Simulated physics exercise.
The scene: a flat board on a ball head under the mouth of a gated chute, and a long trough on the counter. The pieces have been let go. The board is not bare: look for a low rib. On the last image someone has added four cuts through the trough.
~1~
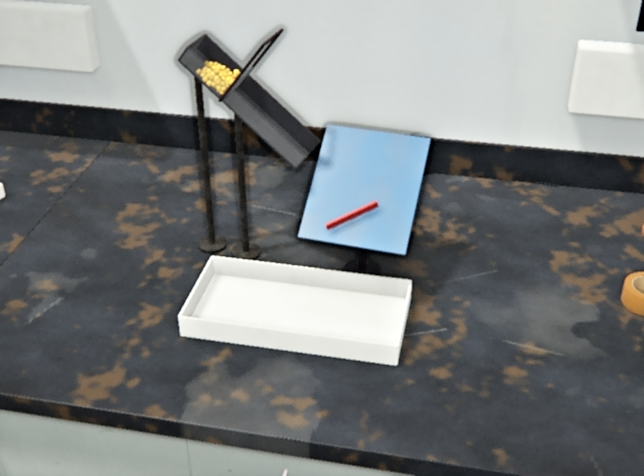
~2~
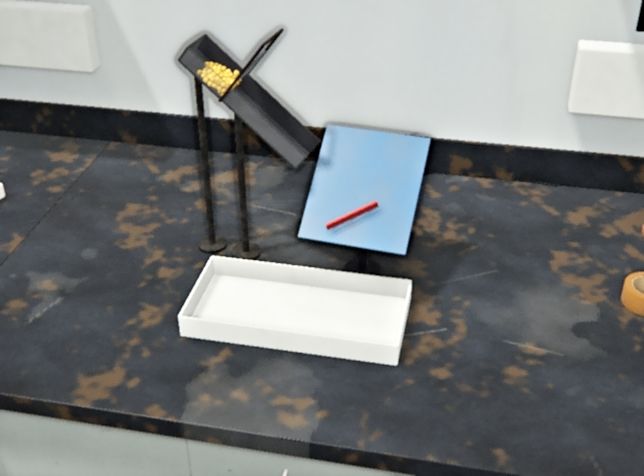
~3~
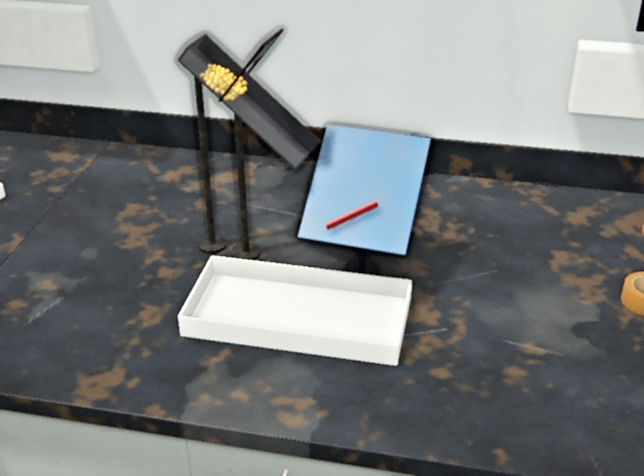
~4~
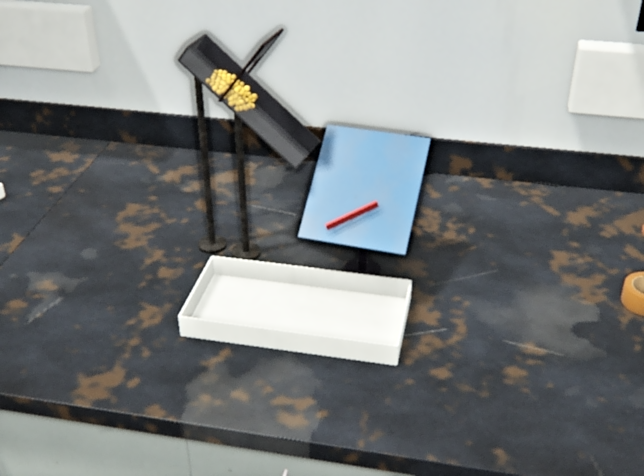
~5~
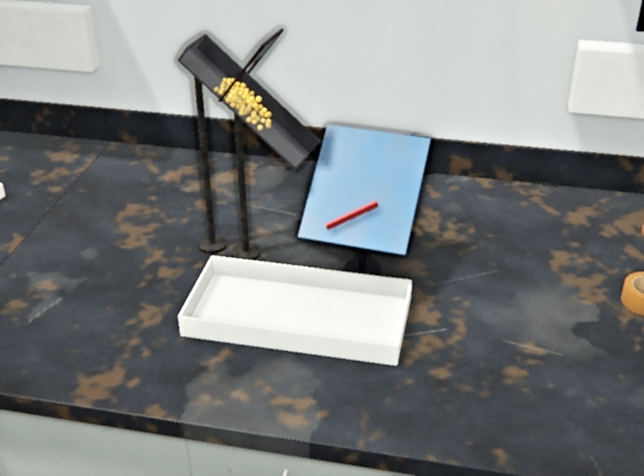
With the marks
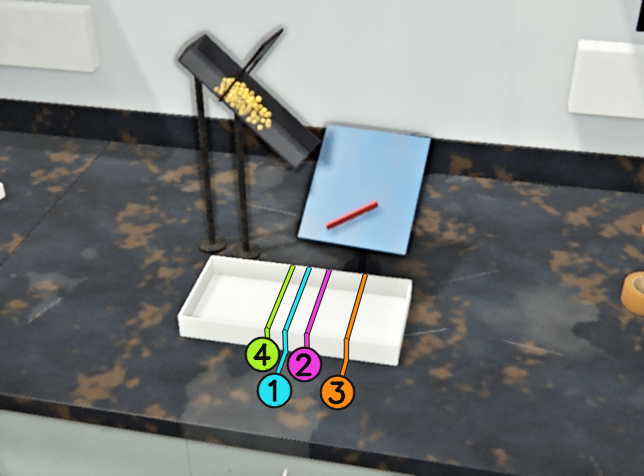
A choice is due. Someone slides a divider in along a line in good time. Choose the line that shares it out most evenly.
It is 1.
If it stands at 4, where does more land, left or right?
Right.
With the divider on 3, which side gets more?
The left side.
On the marked copy, line 1 crosses the front rim at (285, 331); line 2 crosses the front rim at (307, 333); line 3 crosses the front rim at (346, 339); line 4 crosses the front rim at (267, 328).
If 1 is chosen, of what is caught, about half on the left of the divider, about half on the right.
If 2 is chosen, of what is caught, nearly all on the left of the divider, a small part on the right.
If 3 is chosen, of what is caught, all on the left of the divider, none on the right.
If 4 is chosen, of what is caught, a small part on the left of the divider, most on the right.
